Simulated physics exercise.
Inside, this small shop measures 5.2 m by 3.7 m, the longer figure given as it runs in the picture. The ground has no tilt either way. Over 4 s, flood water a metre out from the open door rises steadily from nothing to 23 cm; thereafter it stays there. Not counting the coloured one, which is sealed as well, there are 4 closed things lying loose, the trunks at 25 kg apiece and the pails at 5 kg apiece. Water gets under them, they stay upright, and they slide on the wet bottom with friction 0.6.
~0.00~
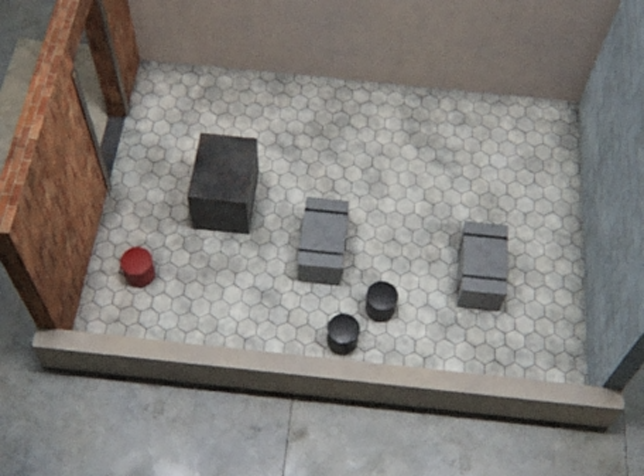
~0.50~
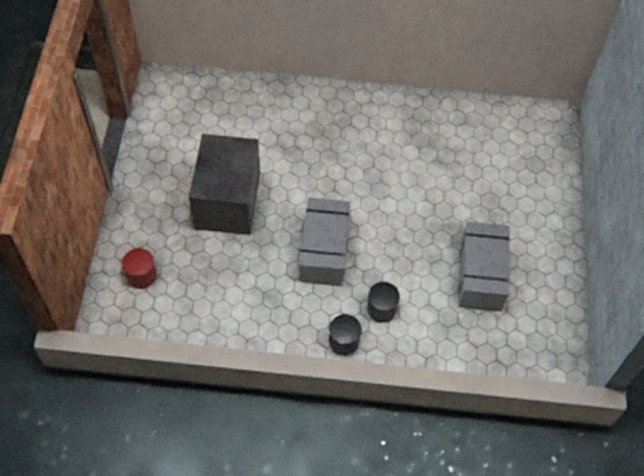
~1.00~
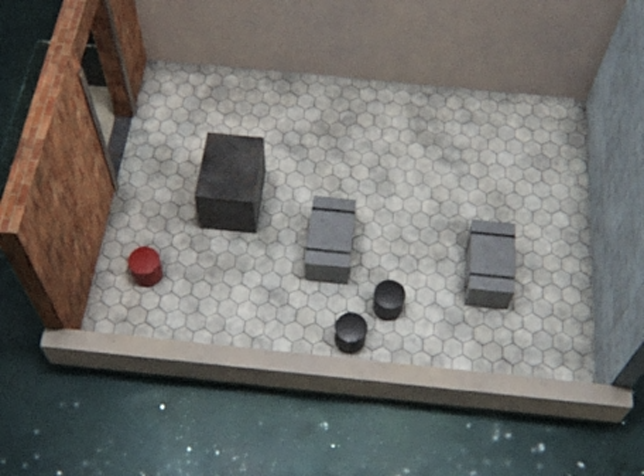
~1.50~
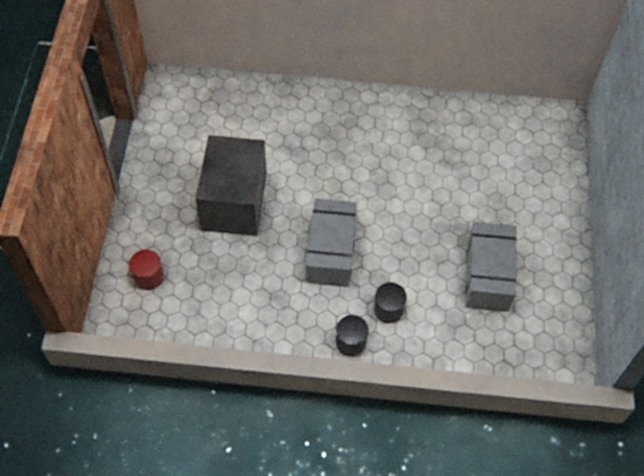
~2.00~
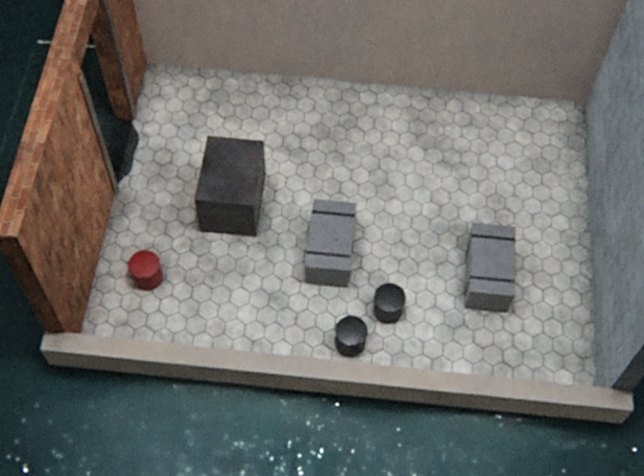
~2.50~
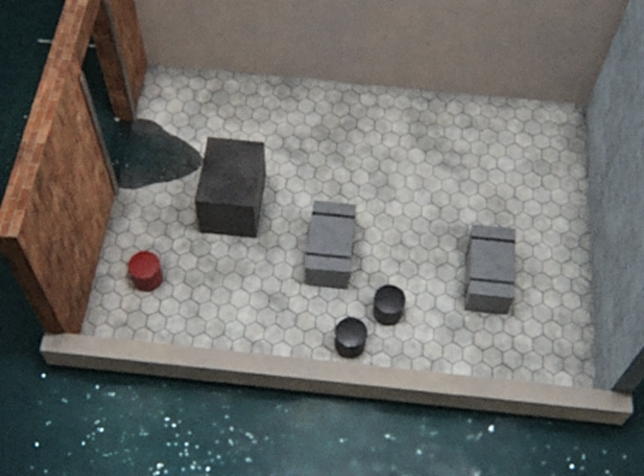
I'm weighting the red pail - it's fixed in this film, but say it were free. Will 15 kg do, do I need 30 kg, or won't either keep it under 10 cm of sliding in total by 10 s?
15 kg will do.
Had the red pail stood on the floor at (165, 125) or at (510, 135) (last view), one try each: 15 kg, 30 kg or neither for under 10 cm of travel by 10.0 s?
Respectively, the light option succeeds and the light option succeeds.
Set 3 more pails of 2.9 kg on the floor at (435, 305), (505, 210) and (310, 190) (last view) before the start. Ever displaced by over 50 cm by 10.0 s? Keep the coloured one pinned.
In the order given, within the mark, then within the mark, and last within the mark.
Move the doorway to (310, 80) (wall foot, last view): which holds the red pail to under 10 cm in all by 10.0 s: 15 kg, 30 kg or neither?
Result: Lighter option suffices.
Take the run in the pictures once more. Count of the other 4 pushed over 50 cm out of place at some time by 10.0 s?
The tally stands at 0.
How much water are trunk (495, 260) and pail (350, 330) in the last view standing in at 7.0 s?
Some 1 cm at the first, some 3 cm at the second.
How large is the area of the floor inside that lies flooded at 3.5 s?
Flooded: Near 3.0 m2.
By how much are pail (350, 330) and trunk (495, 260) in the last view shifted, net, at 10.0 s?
The first is 10 cm from its start, the second 0 cm.
After 3.5 s the red pail would be 0 cm from its start with 15 kg and 0 cm from its start with 30 kg; 0 cm of water round it then.
After 4.5 s the red pail would be 0 cm from its start with 15 kg and 0 cm from its start with 30 kg; 3 cm of water round it then.
After 7.0 s the red pail would be 0 cm from its start with 15 kg and 0 cm from its start with 30 kg; 4 cm of water round it then.
After 10.0 s the red pail would be 0 cm from its start with 15 kg and 0 cm from its start with 30 kg; 7 cm of water round it then.
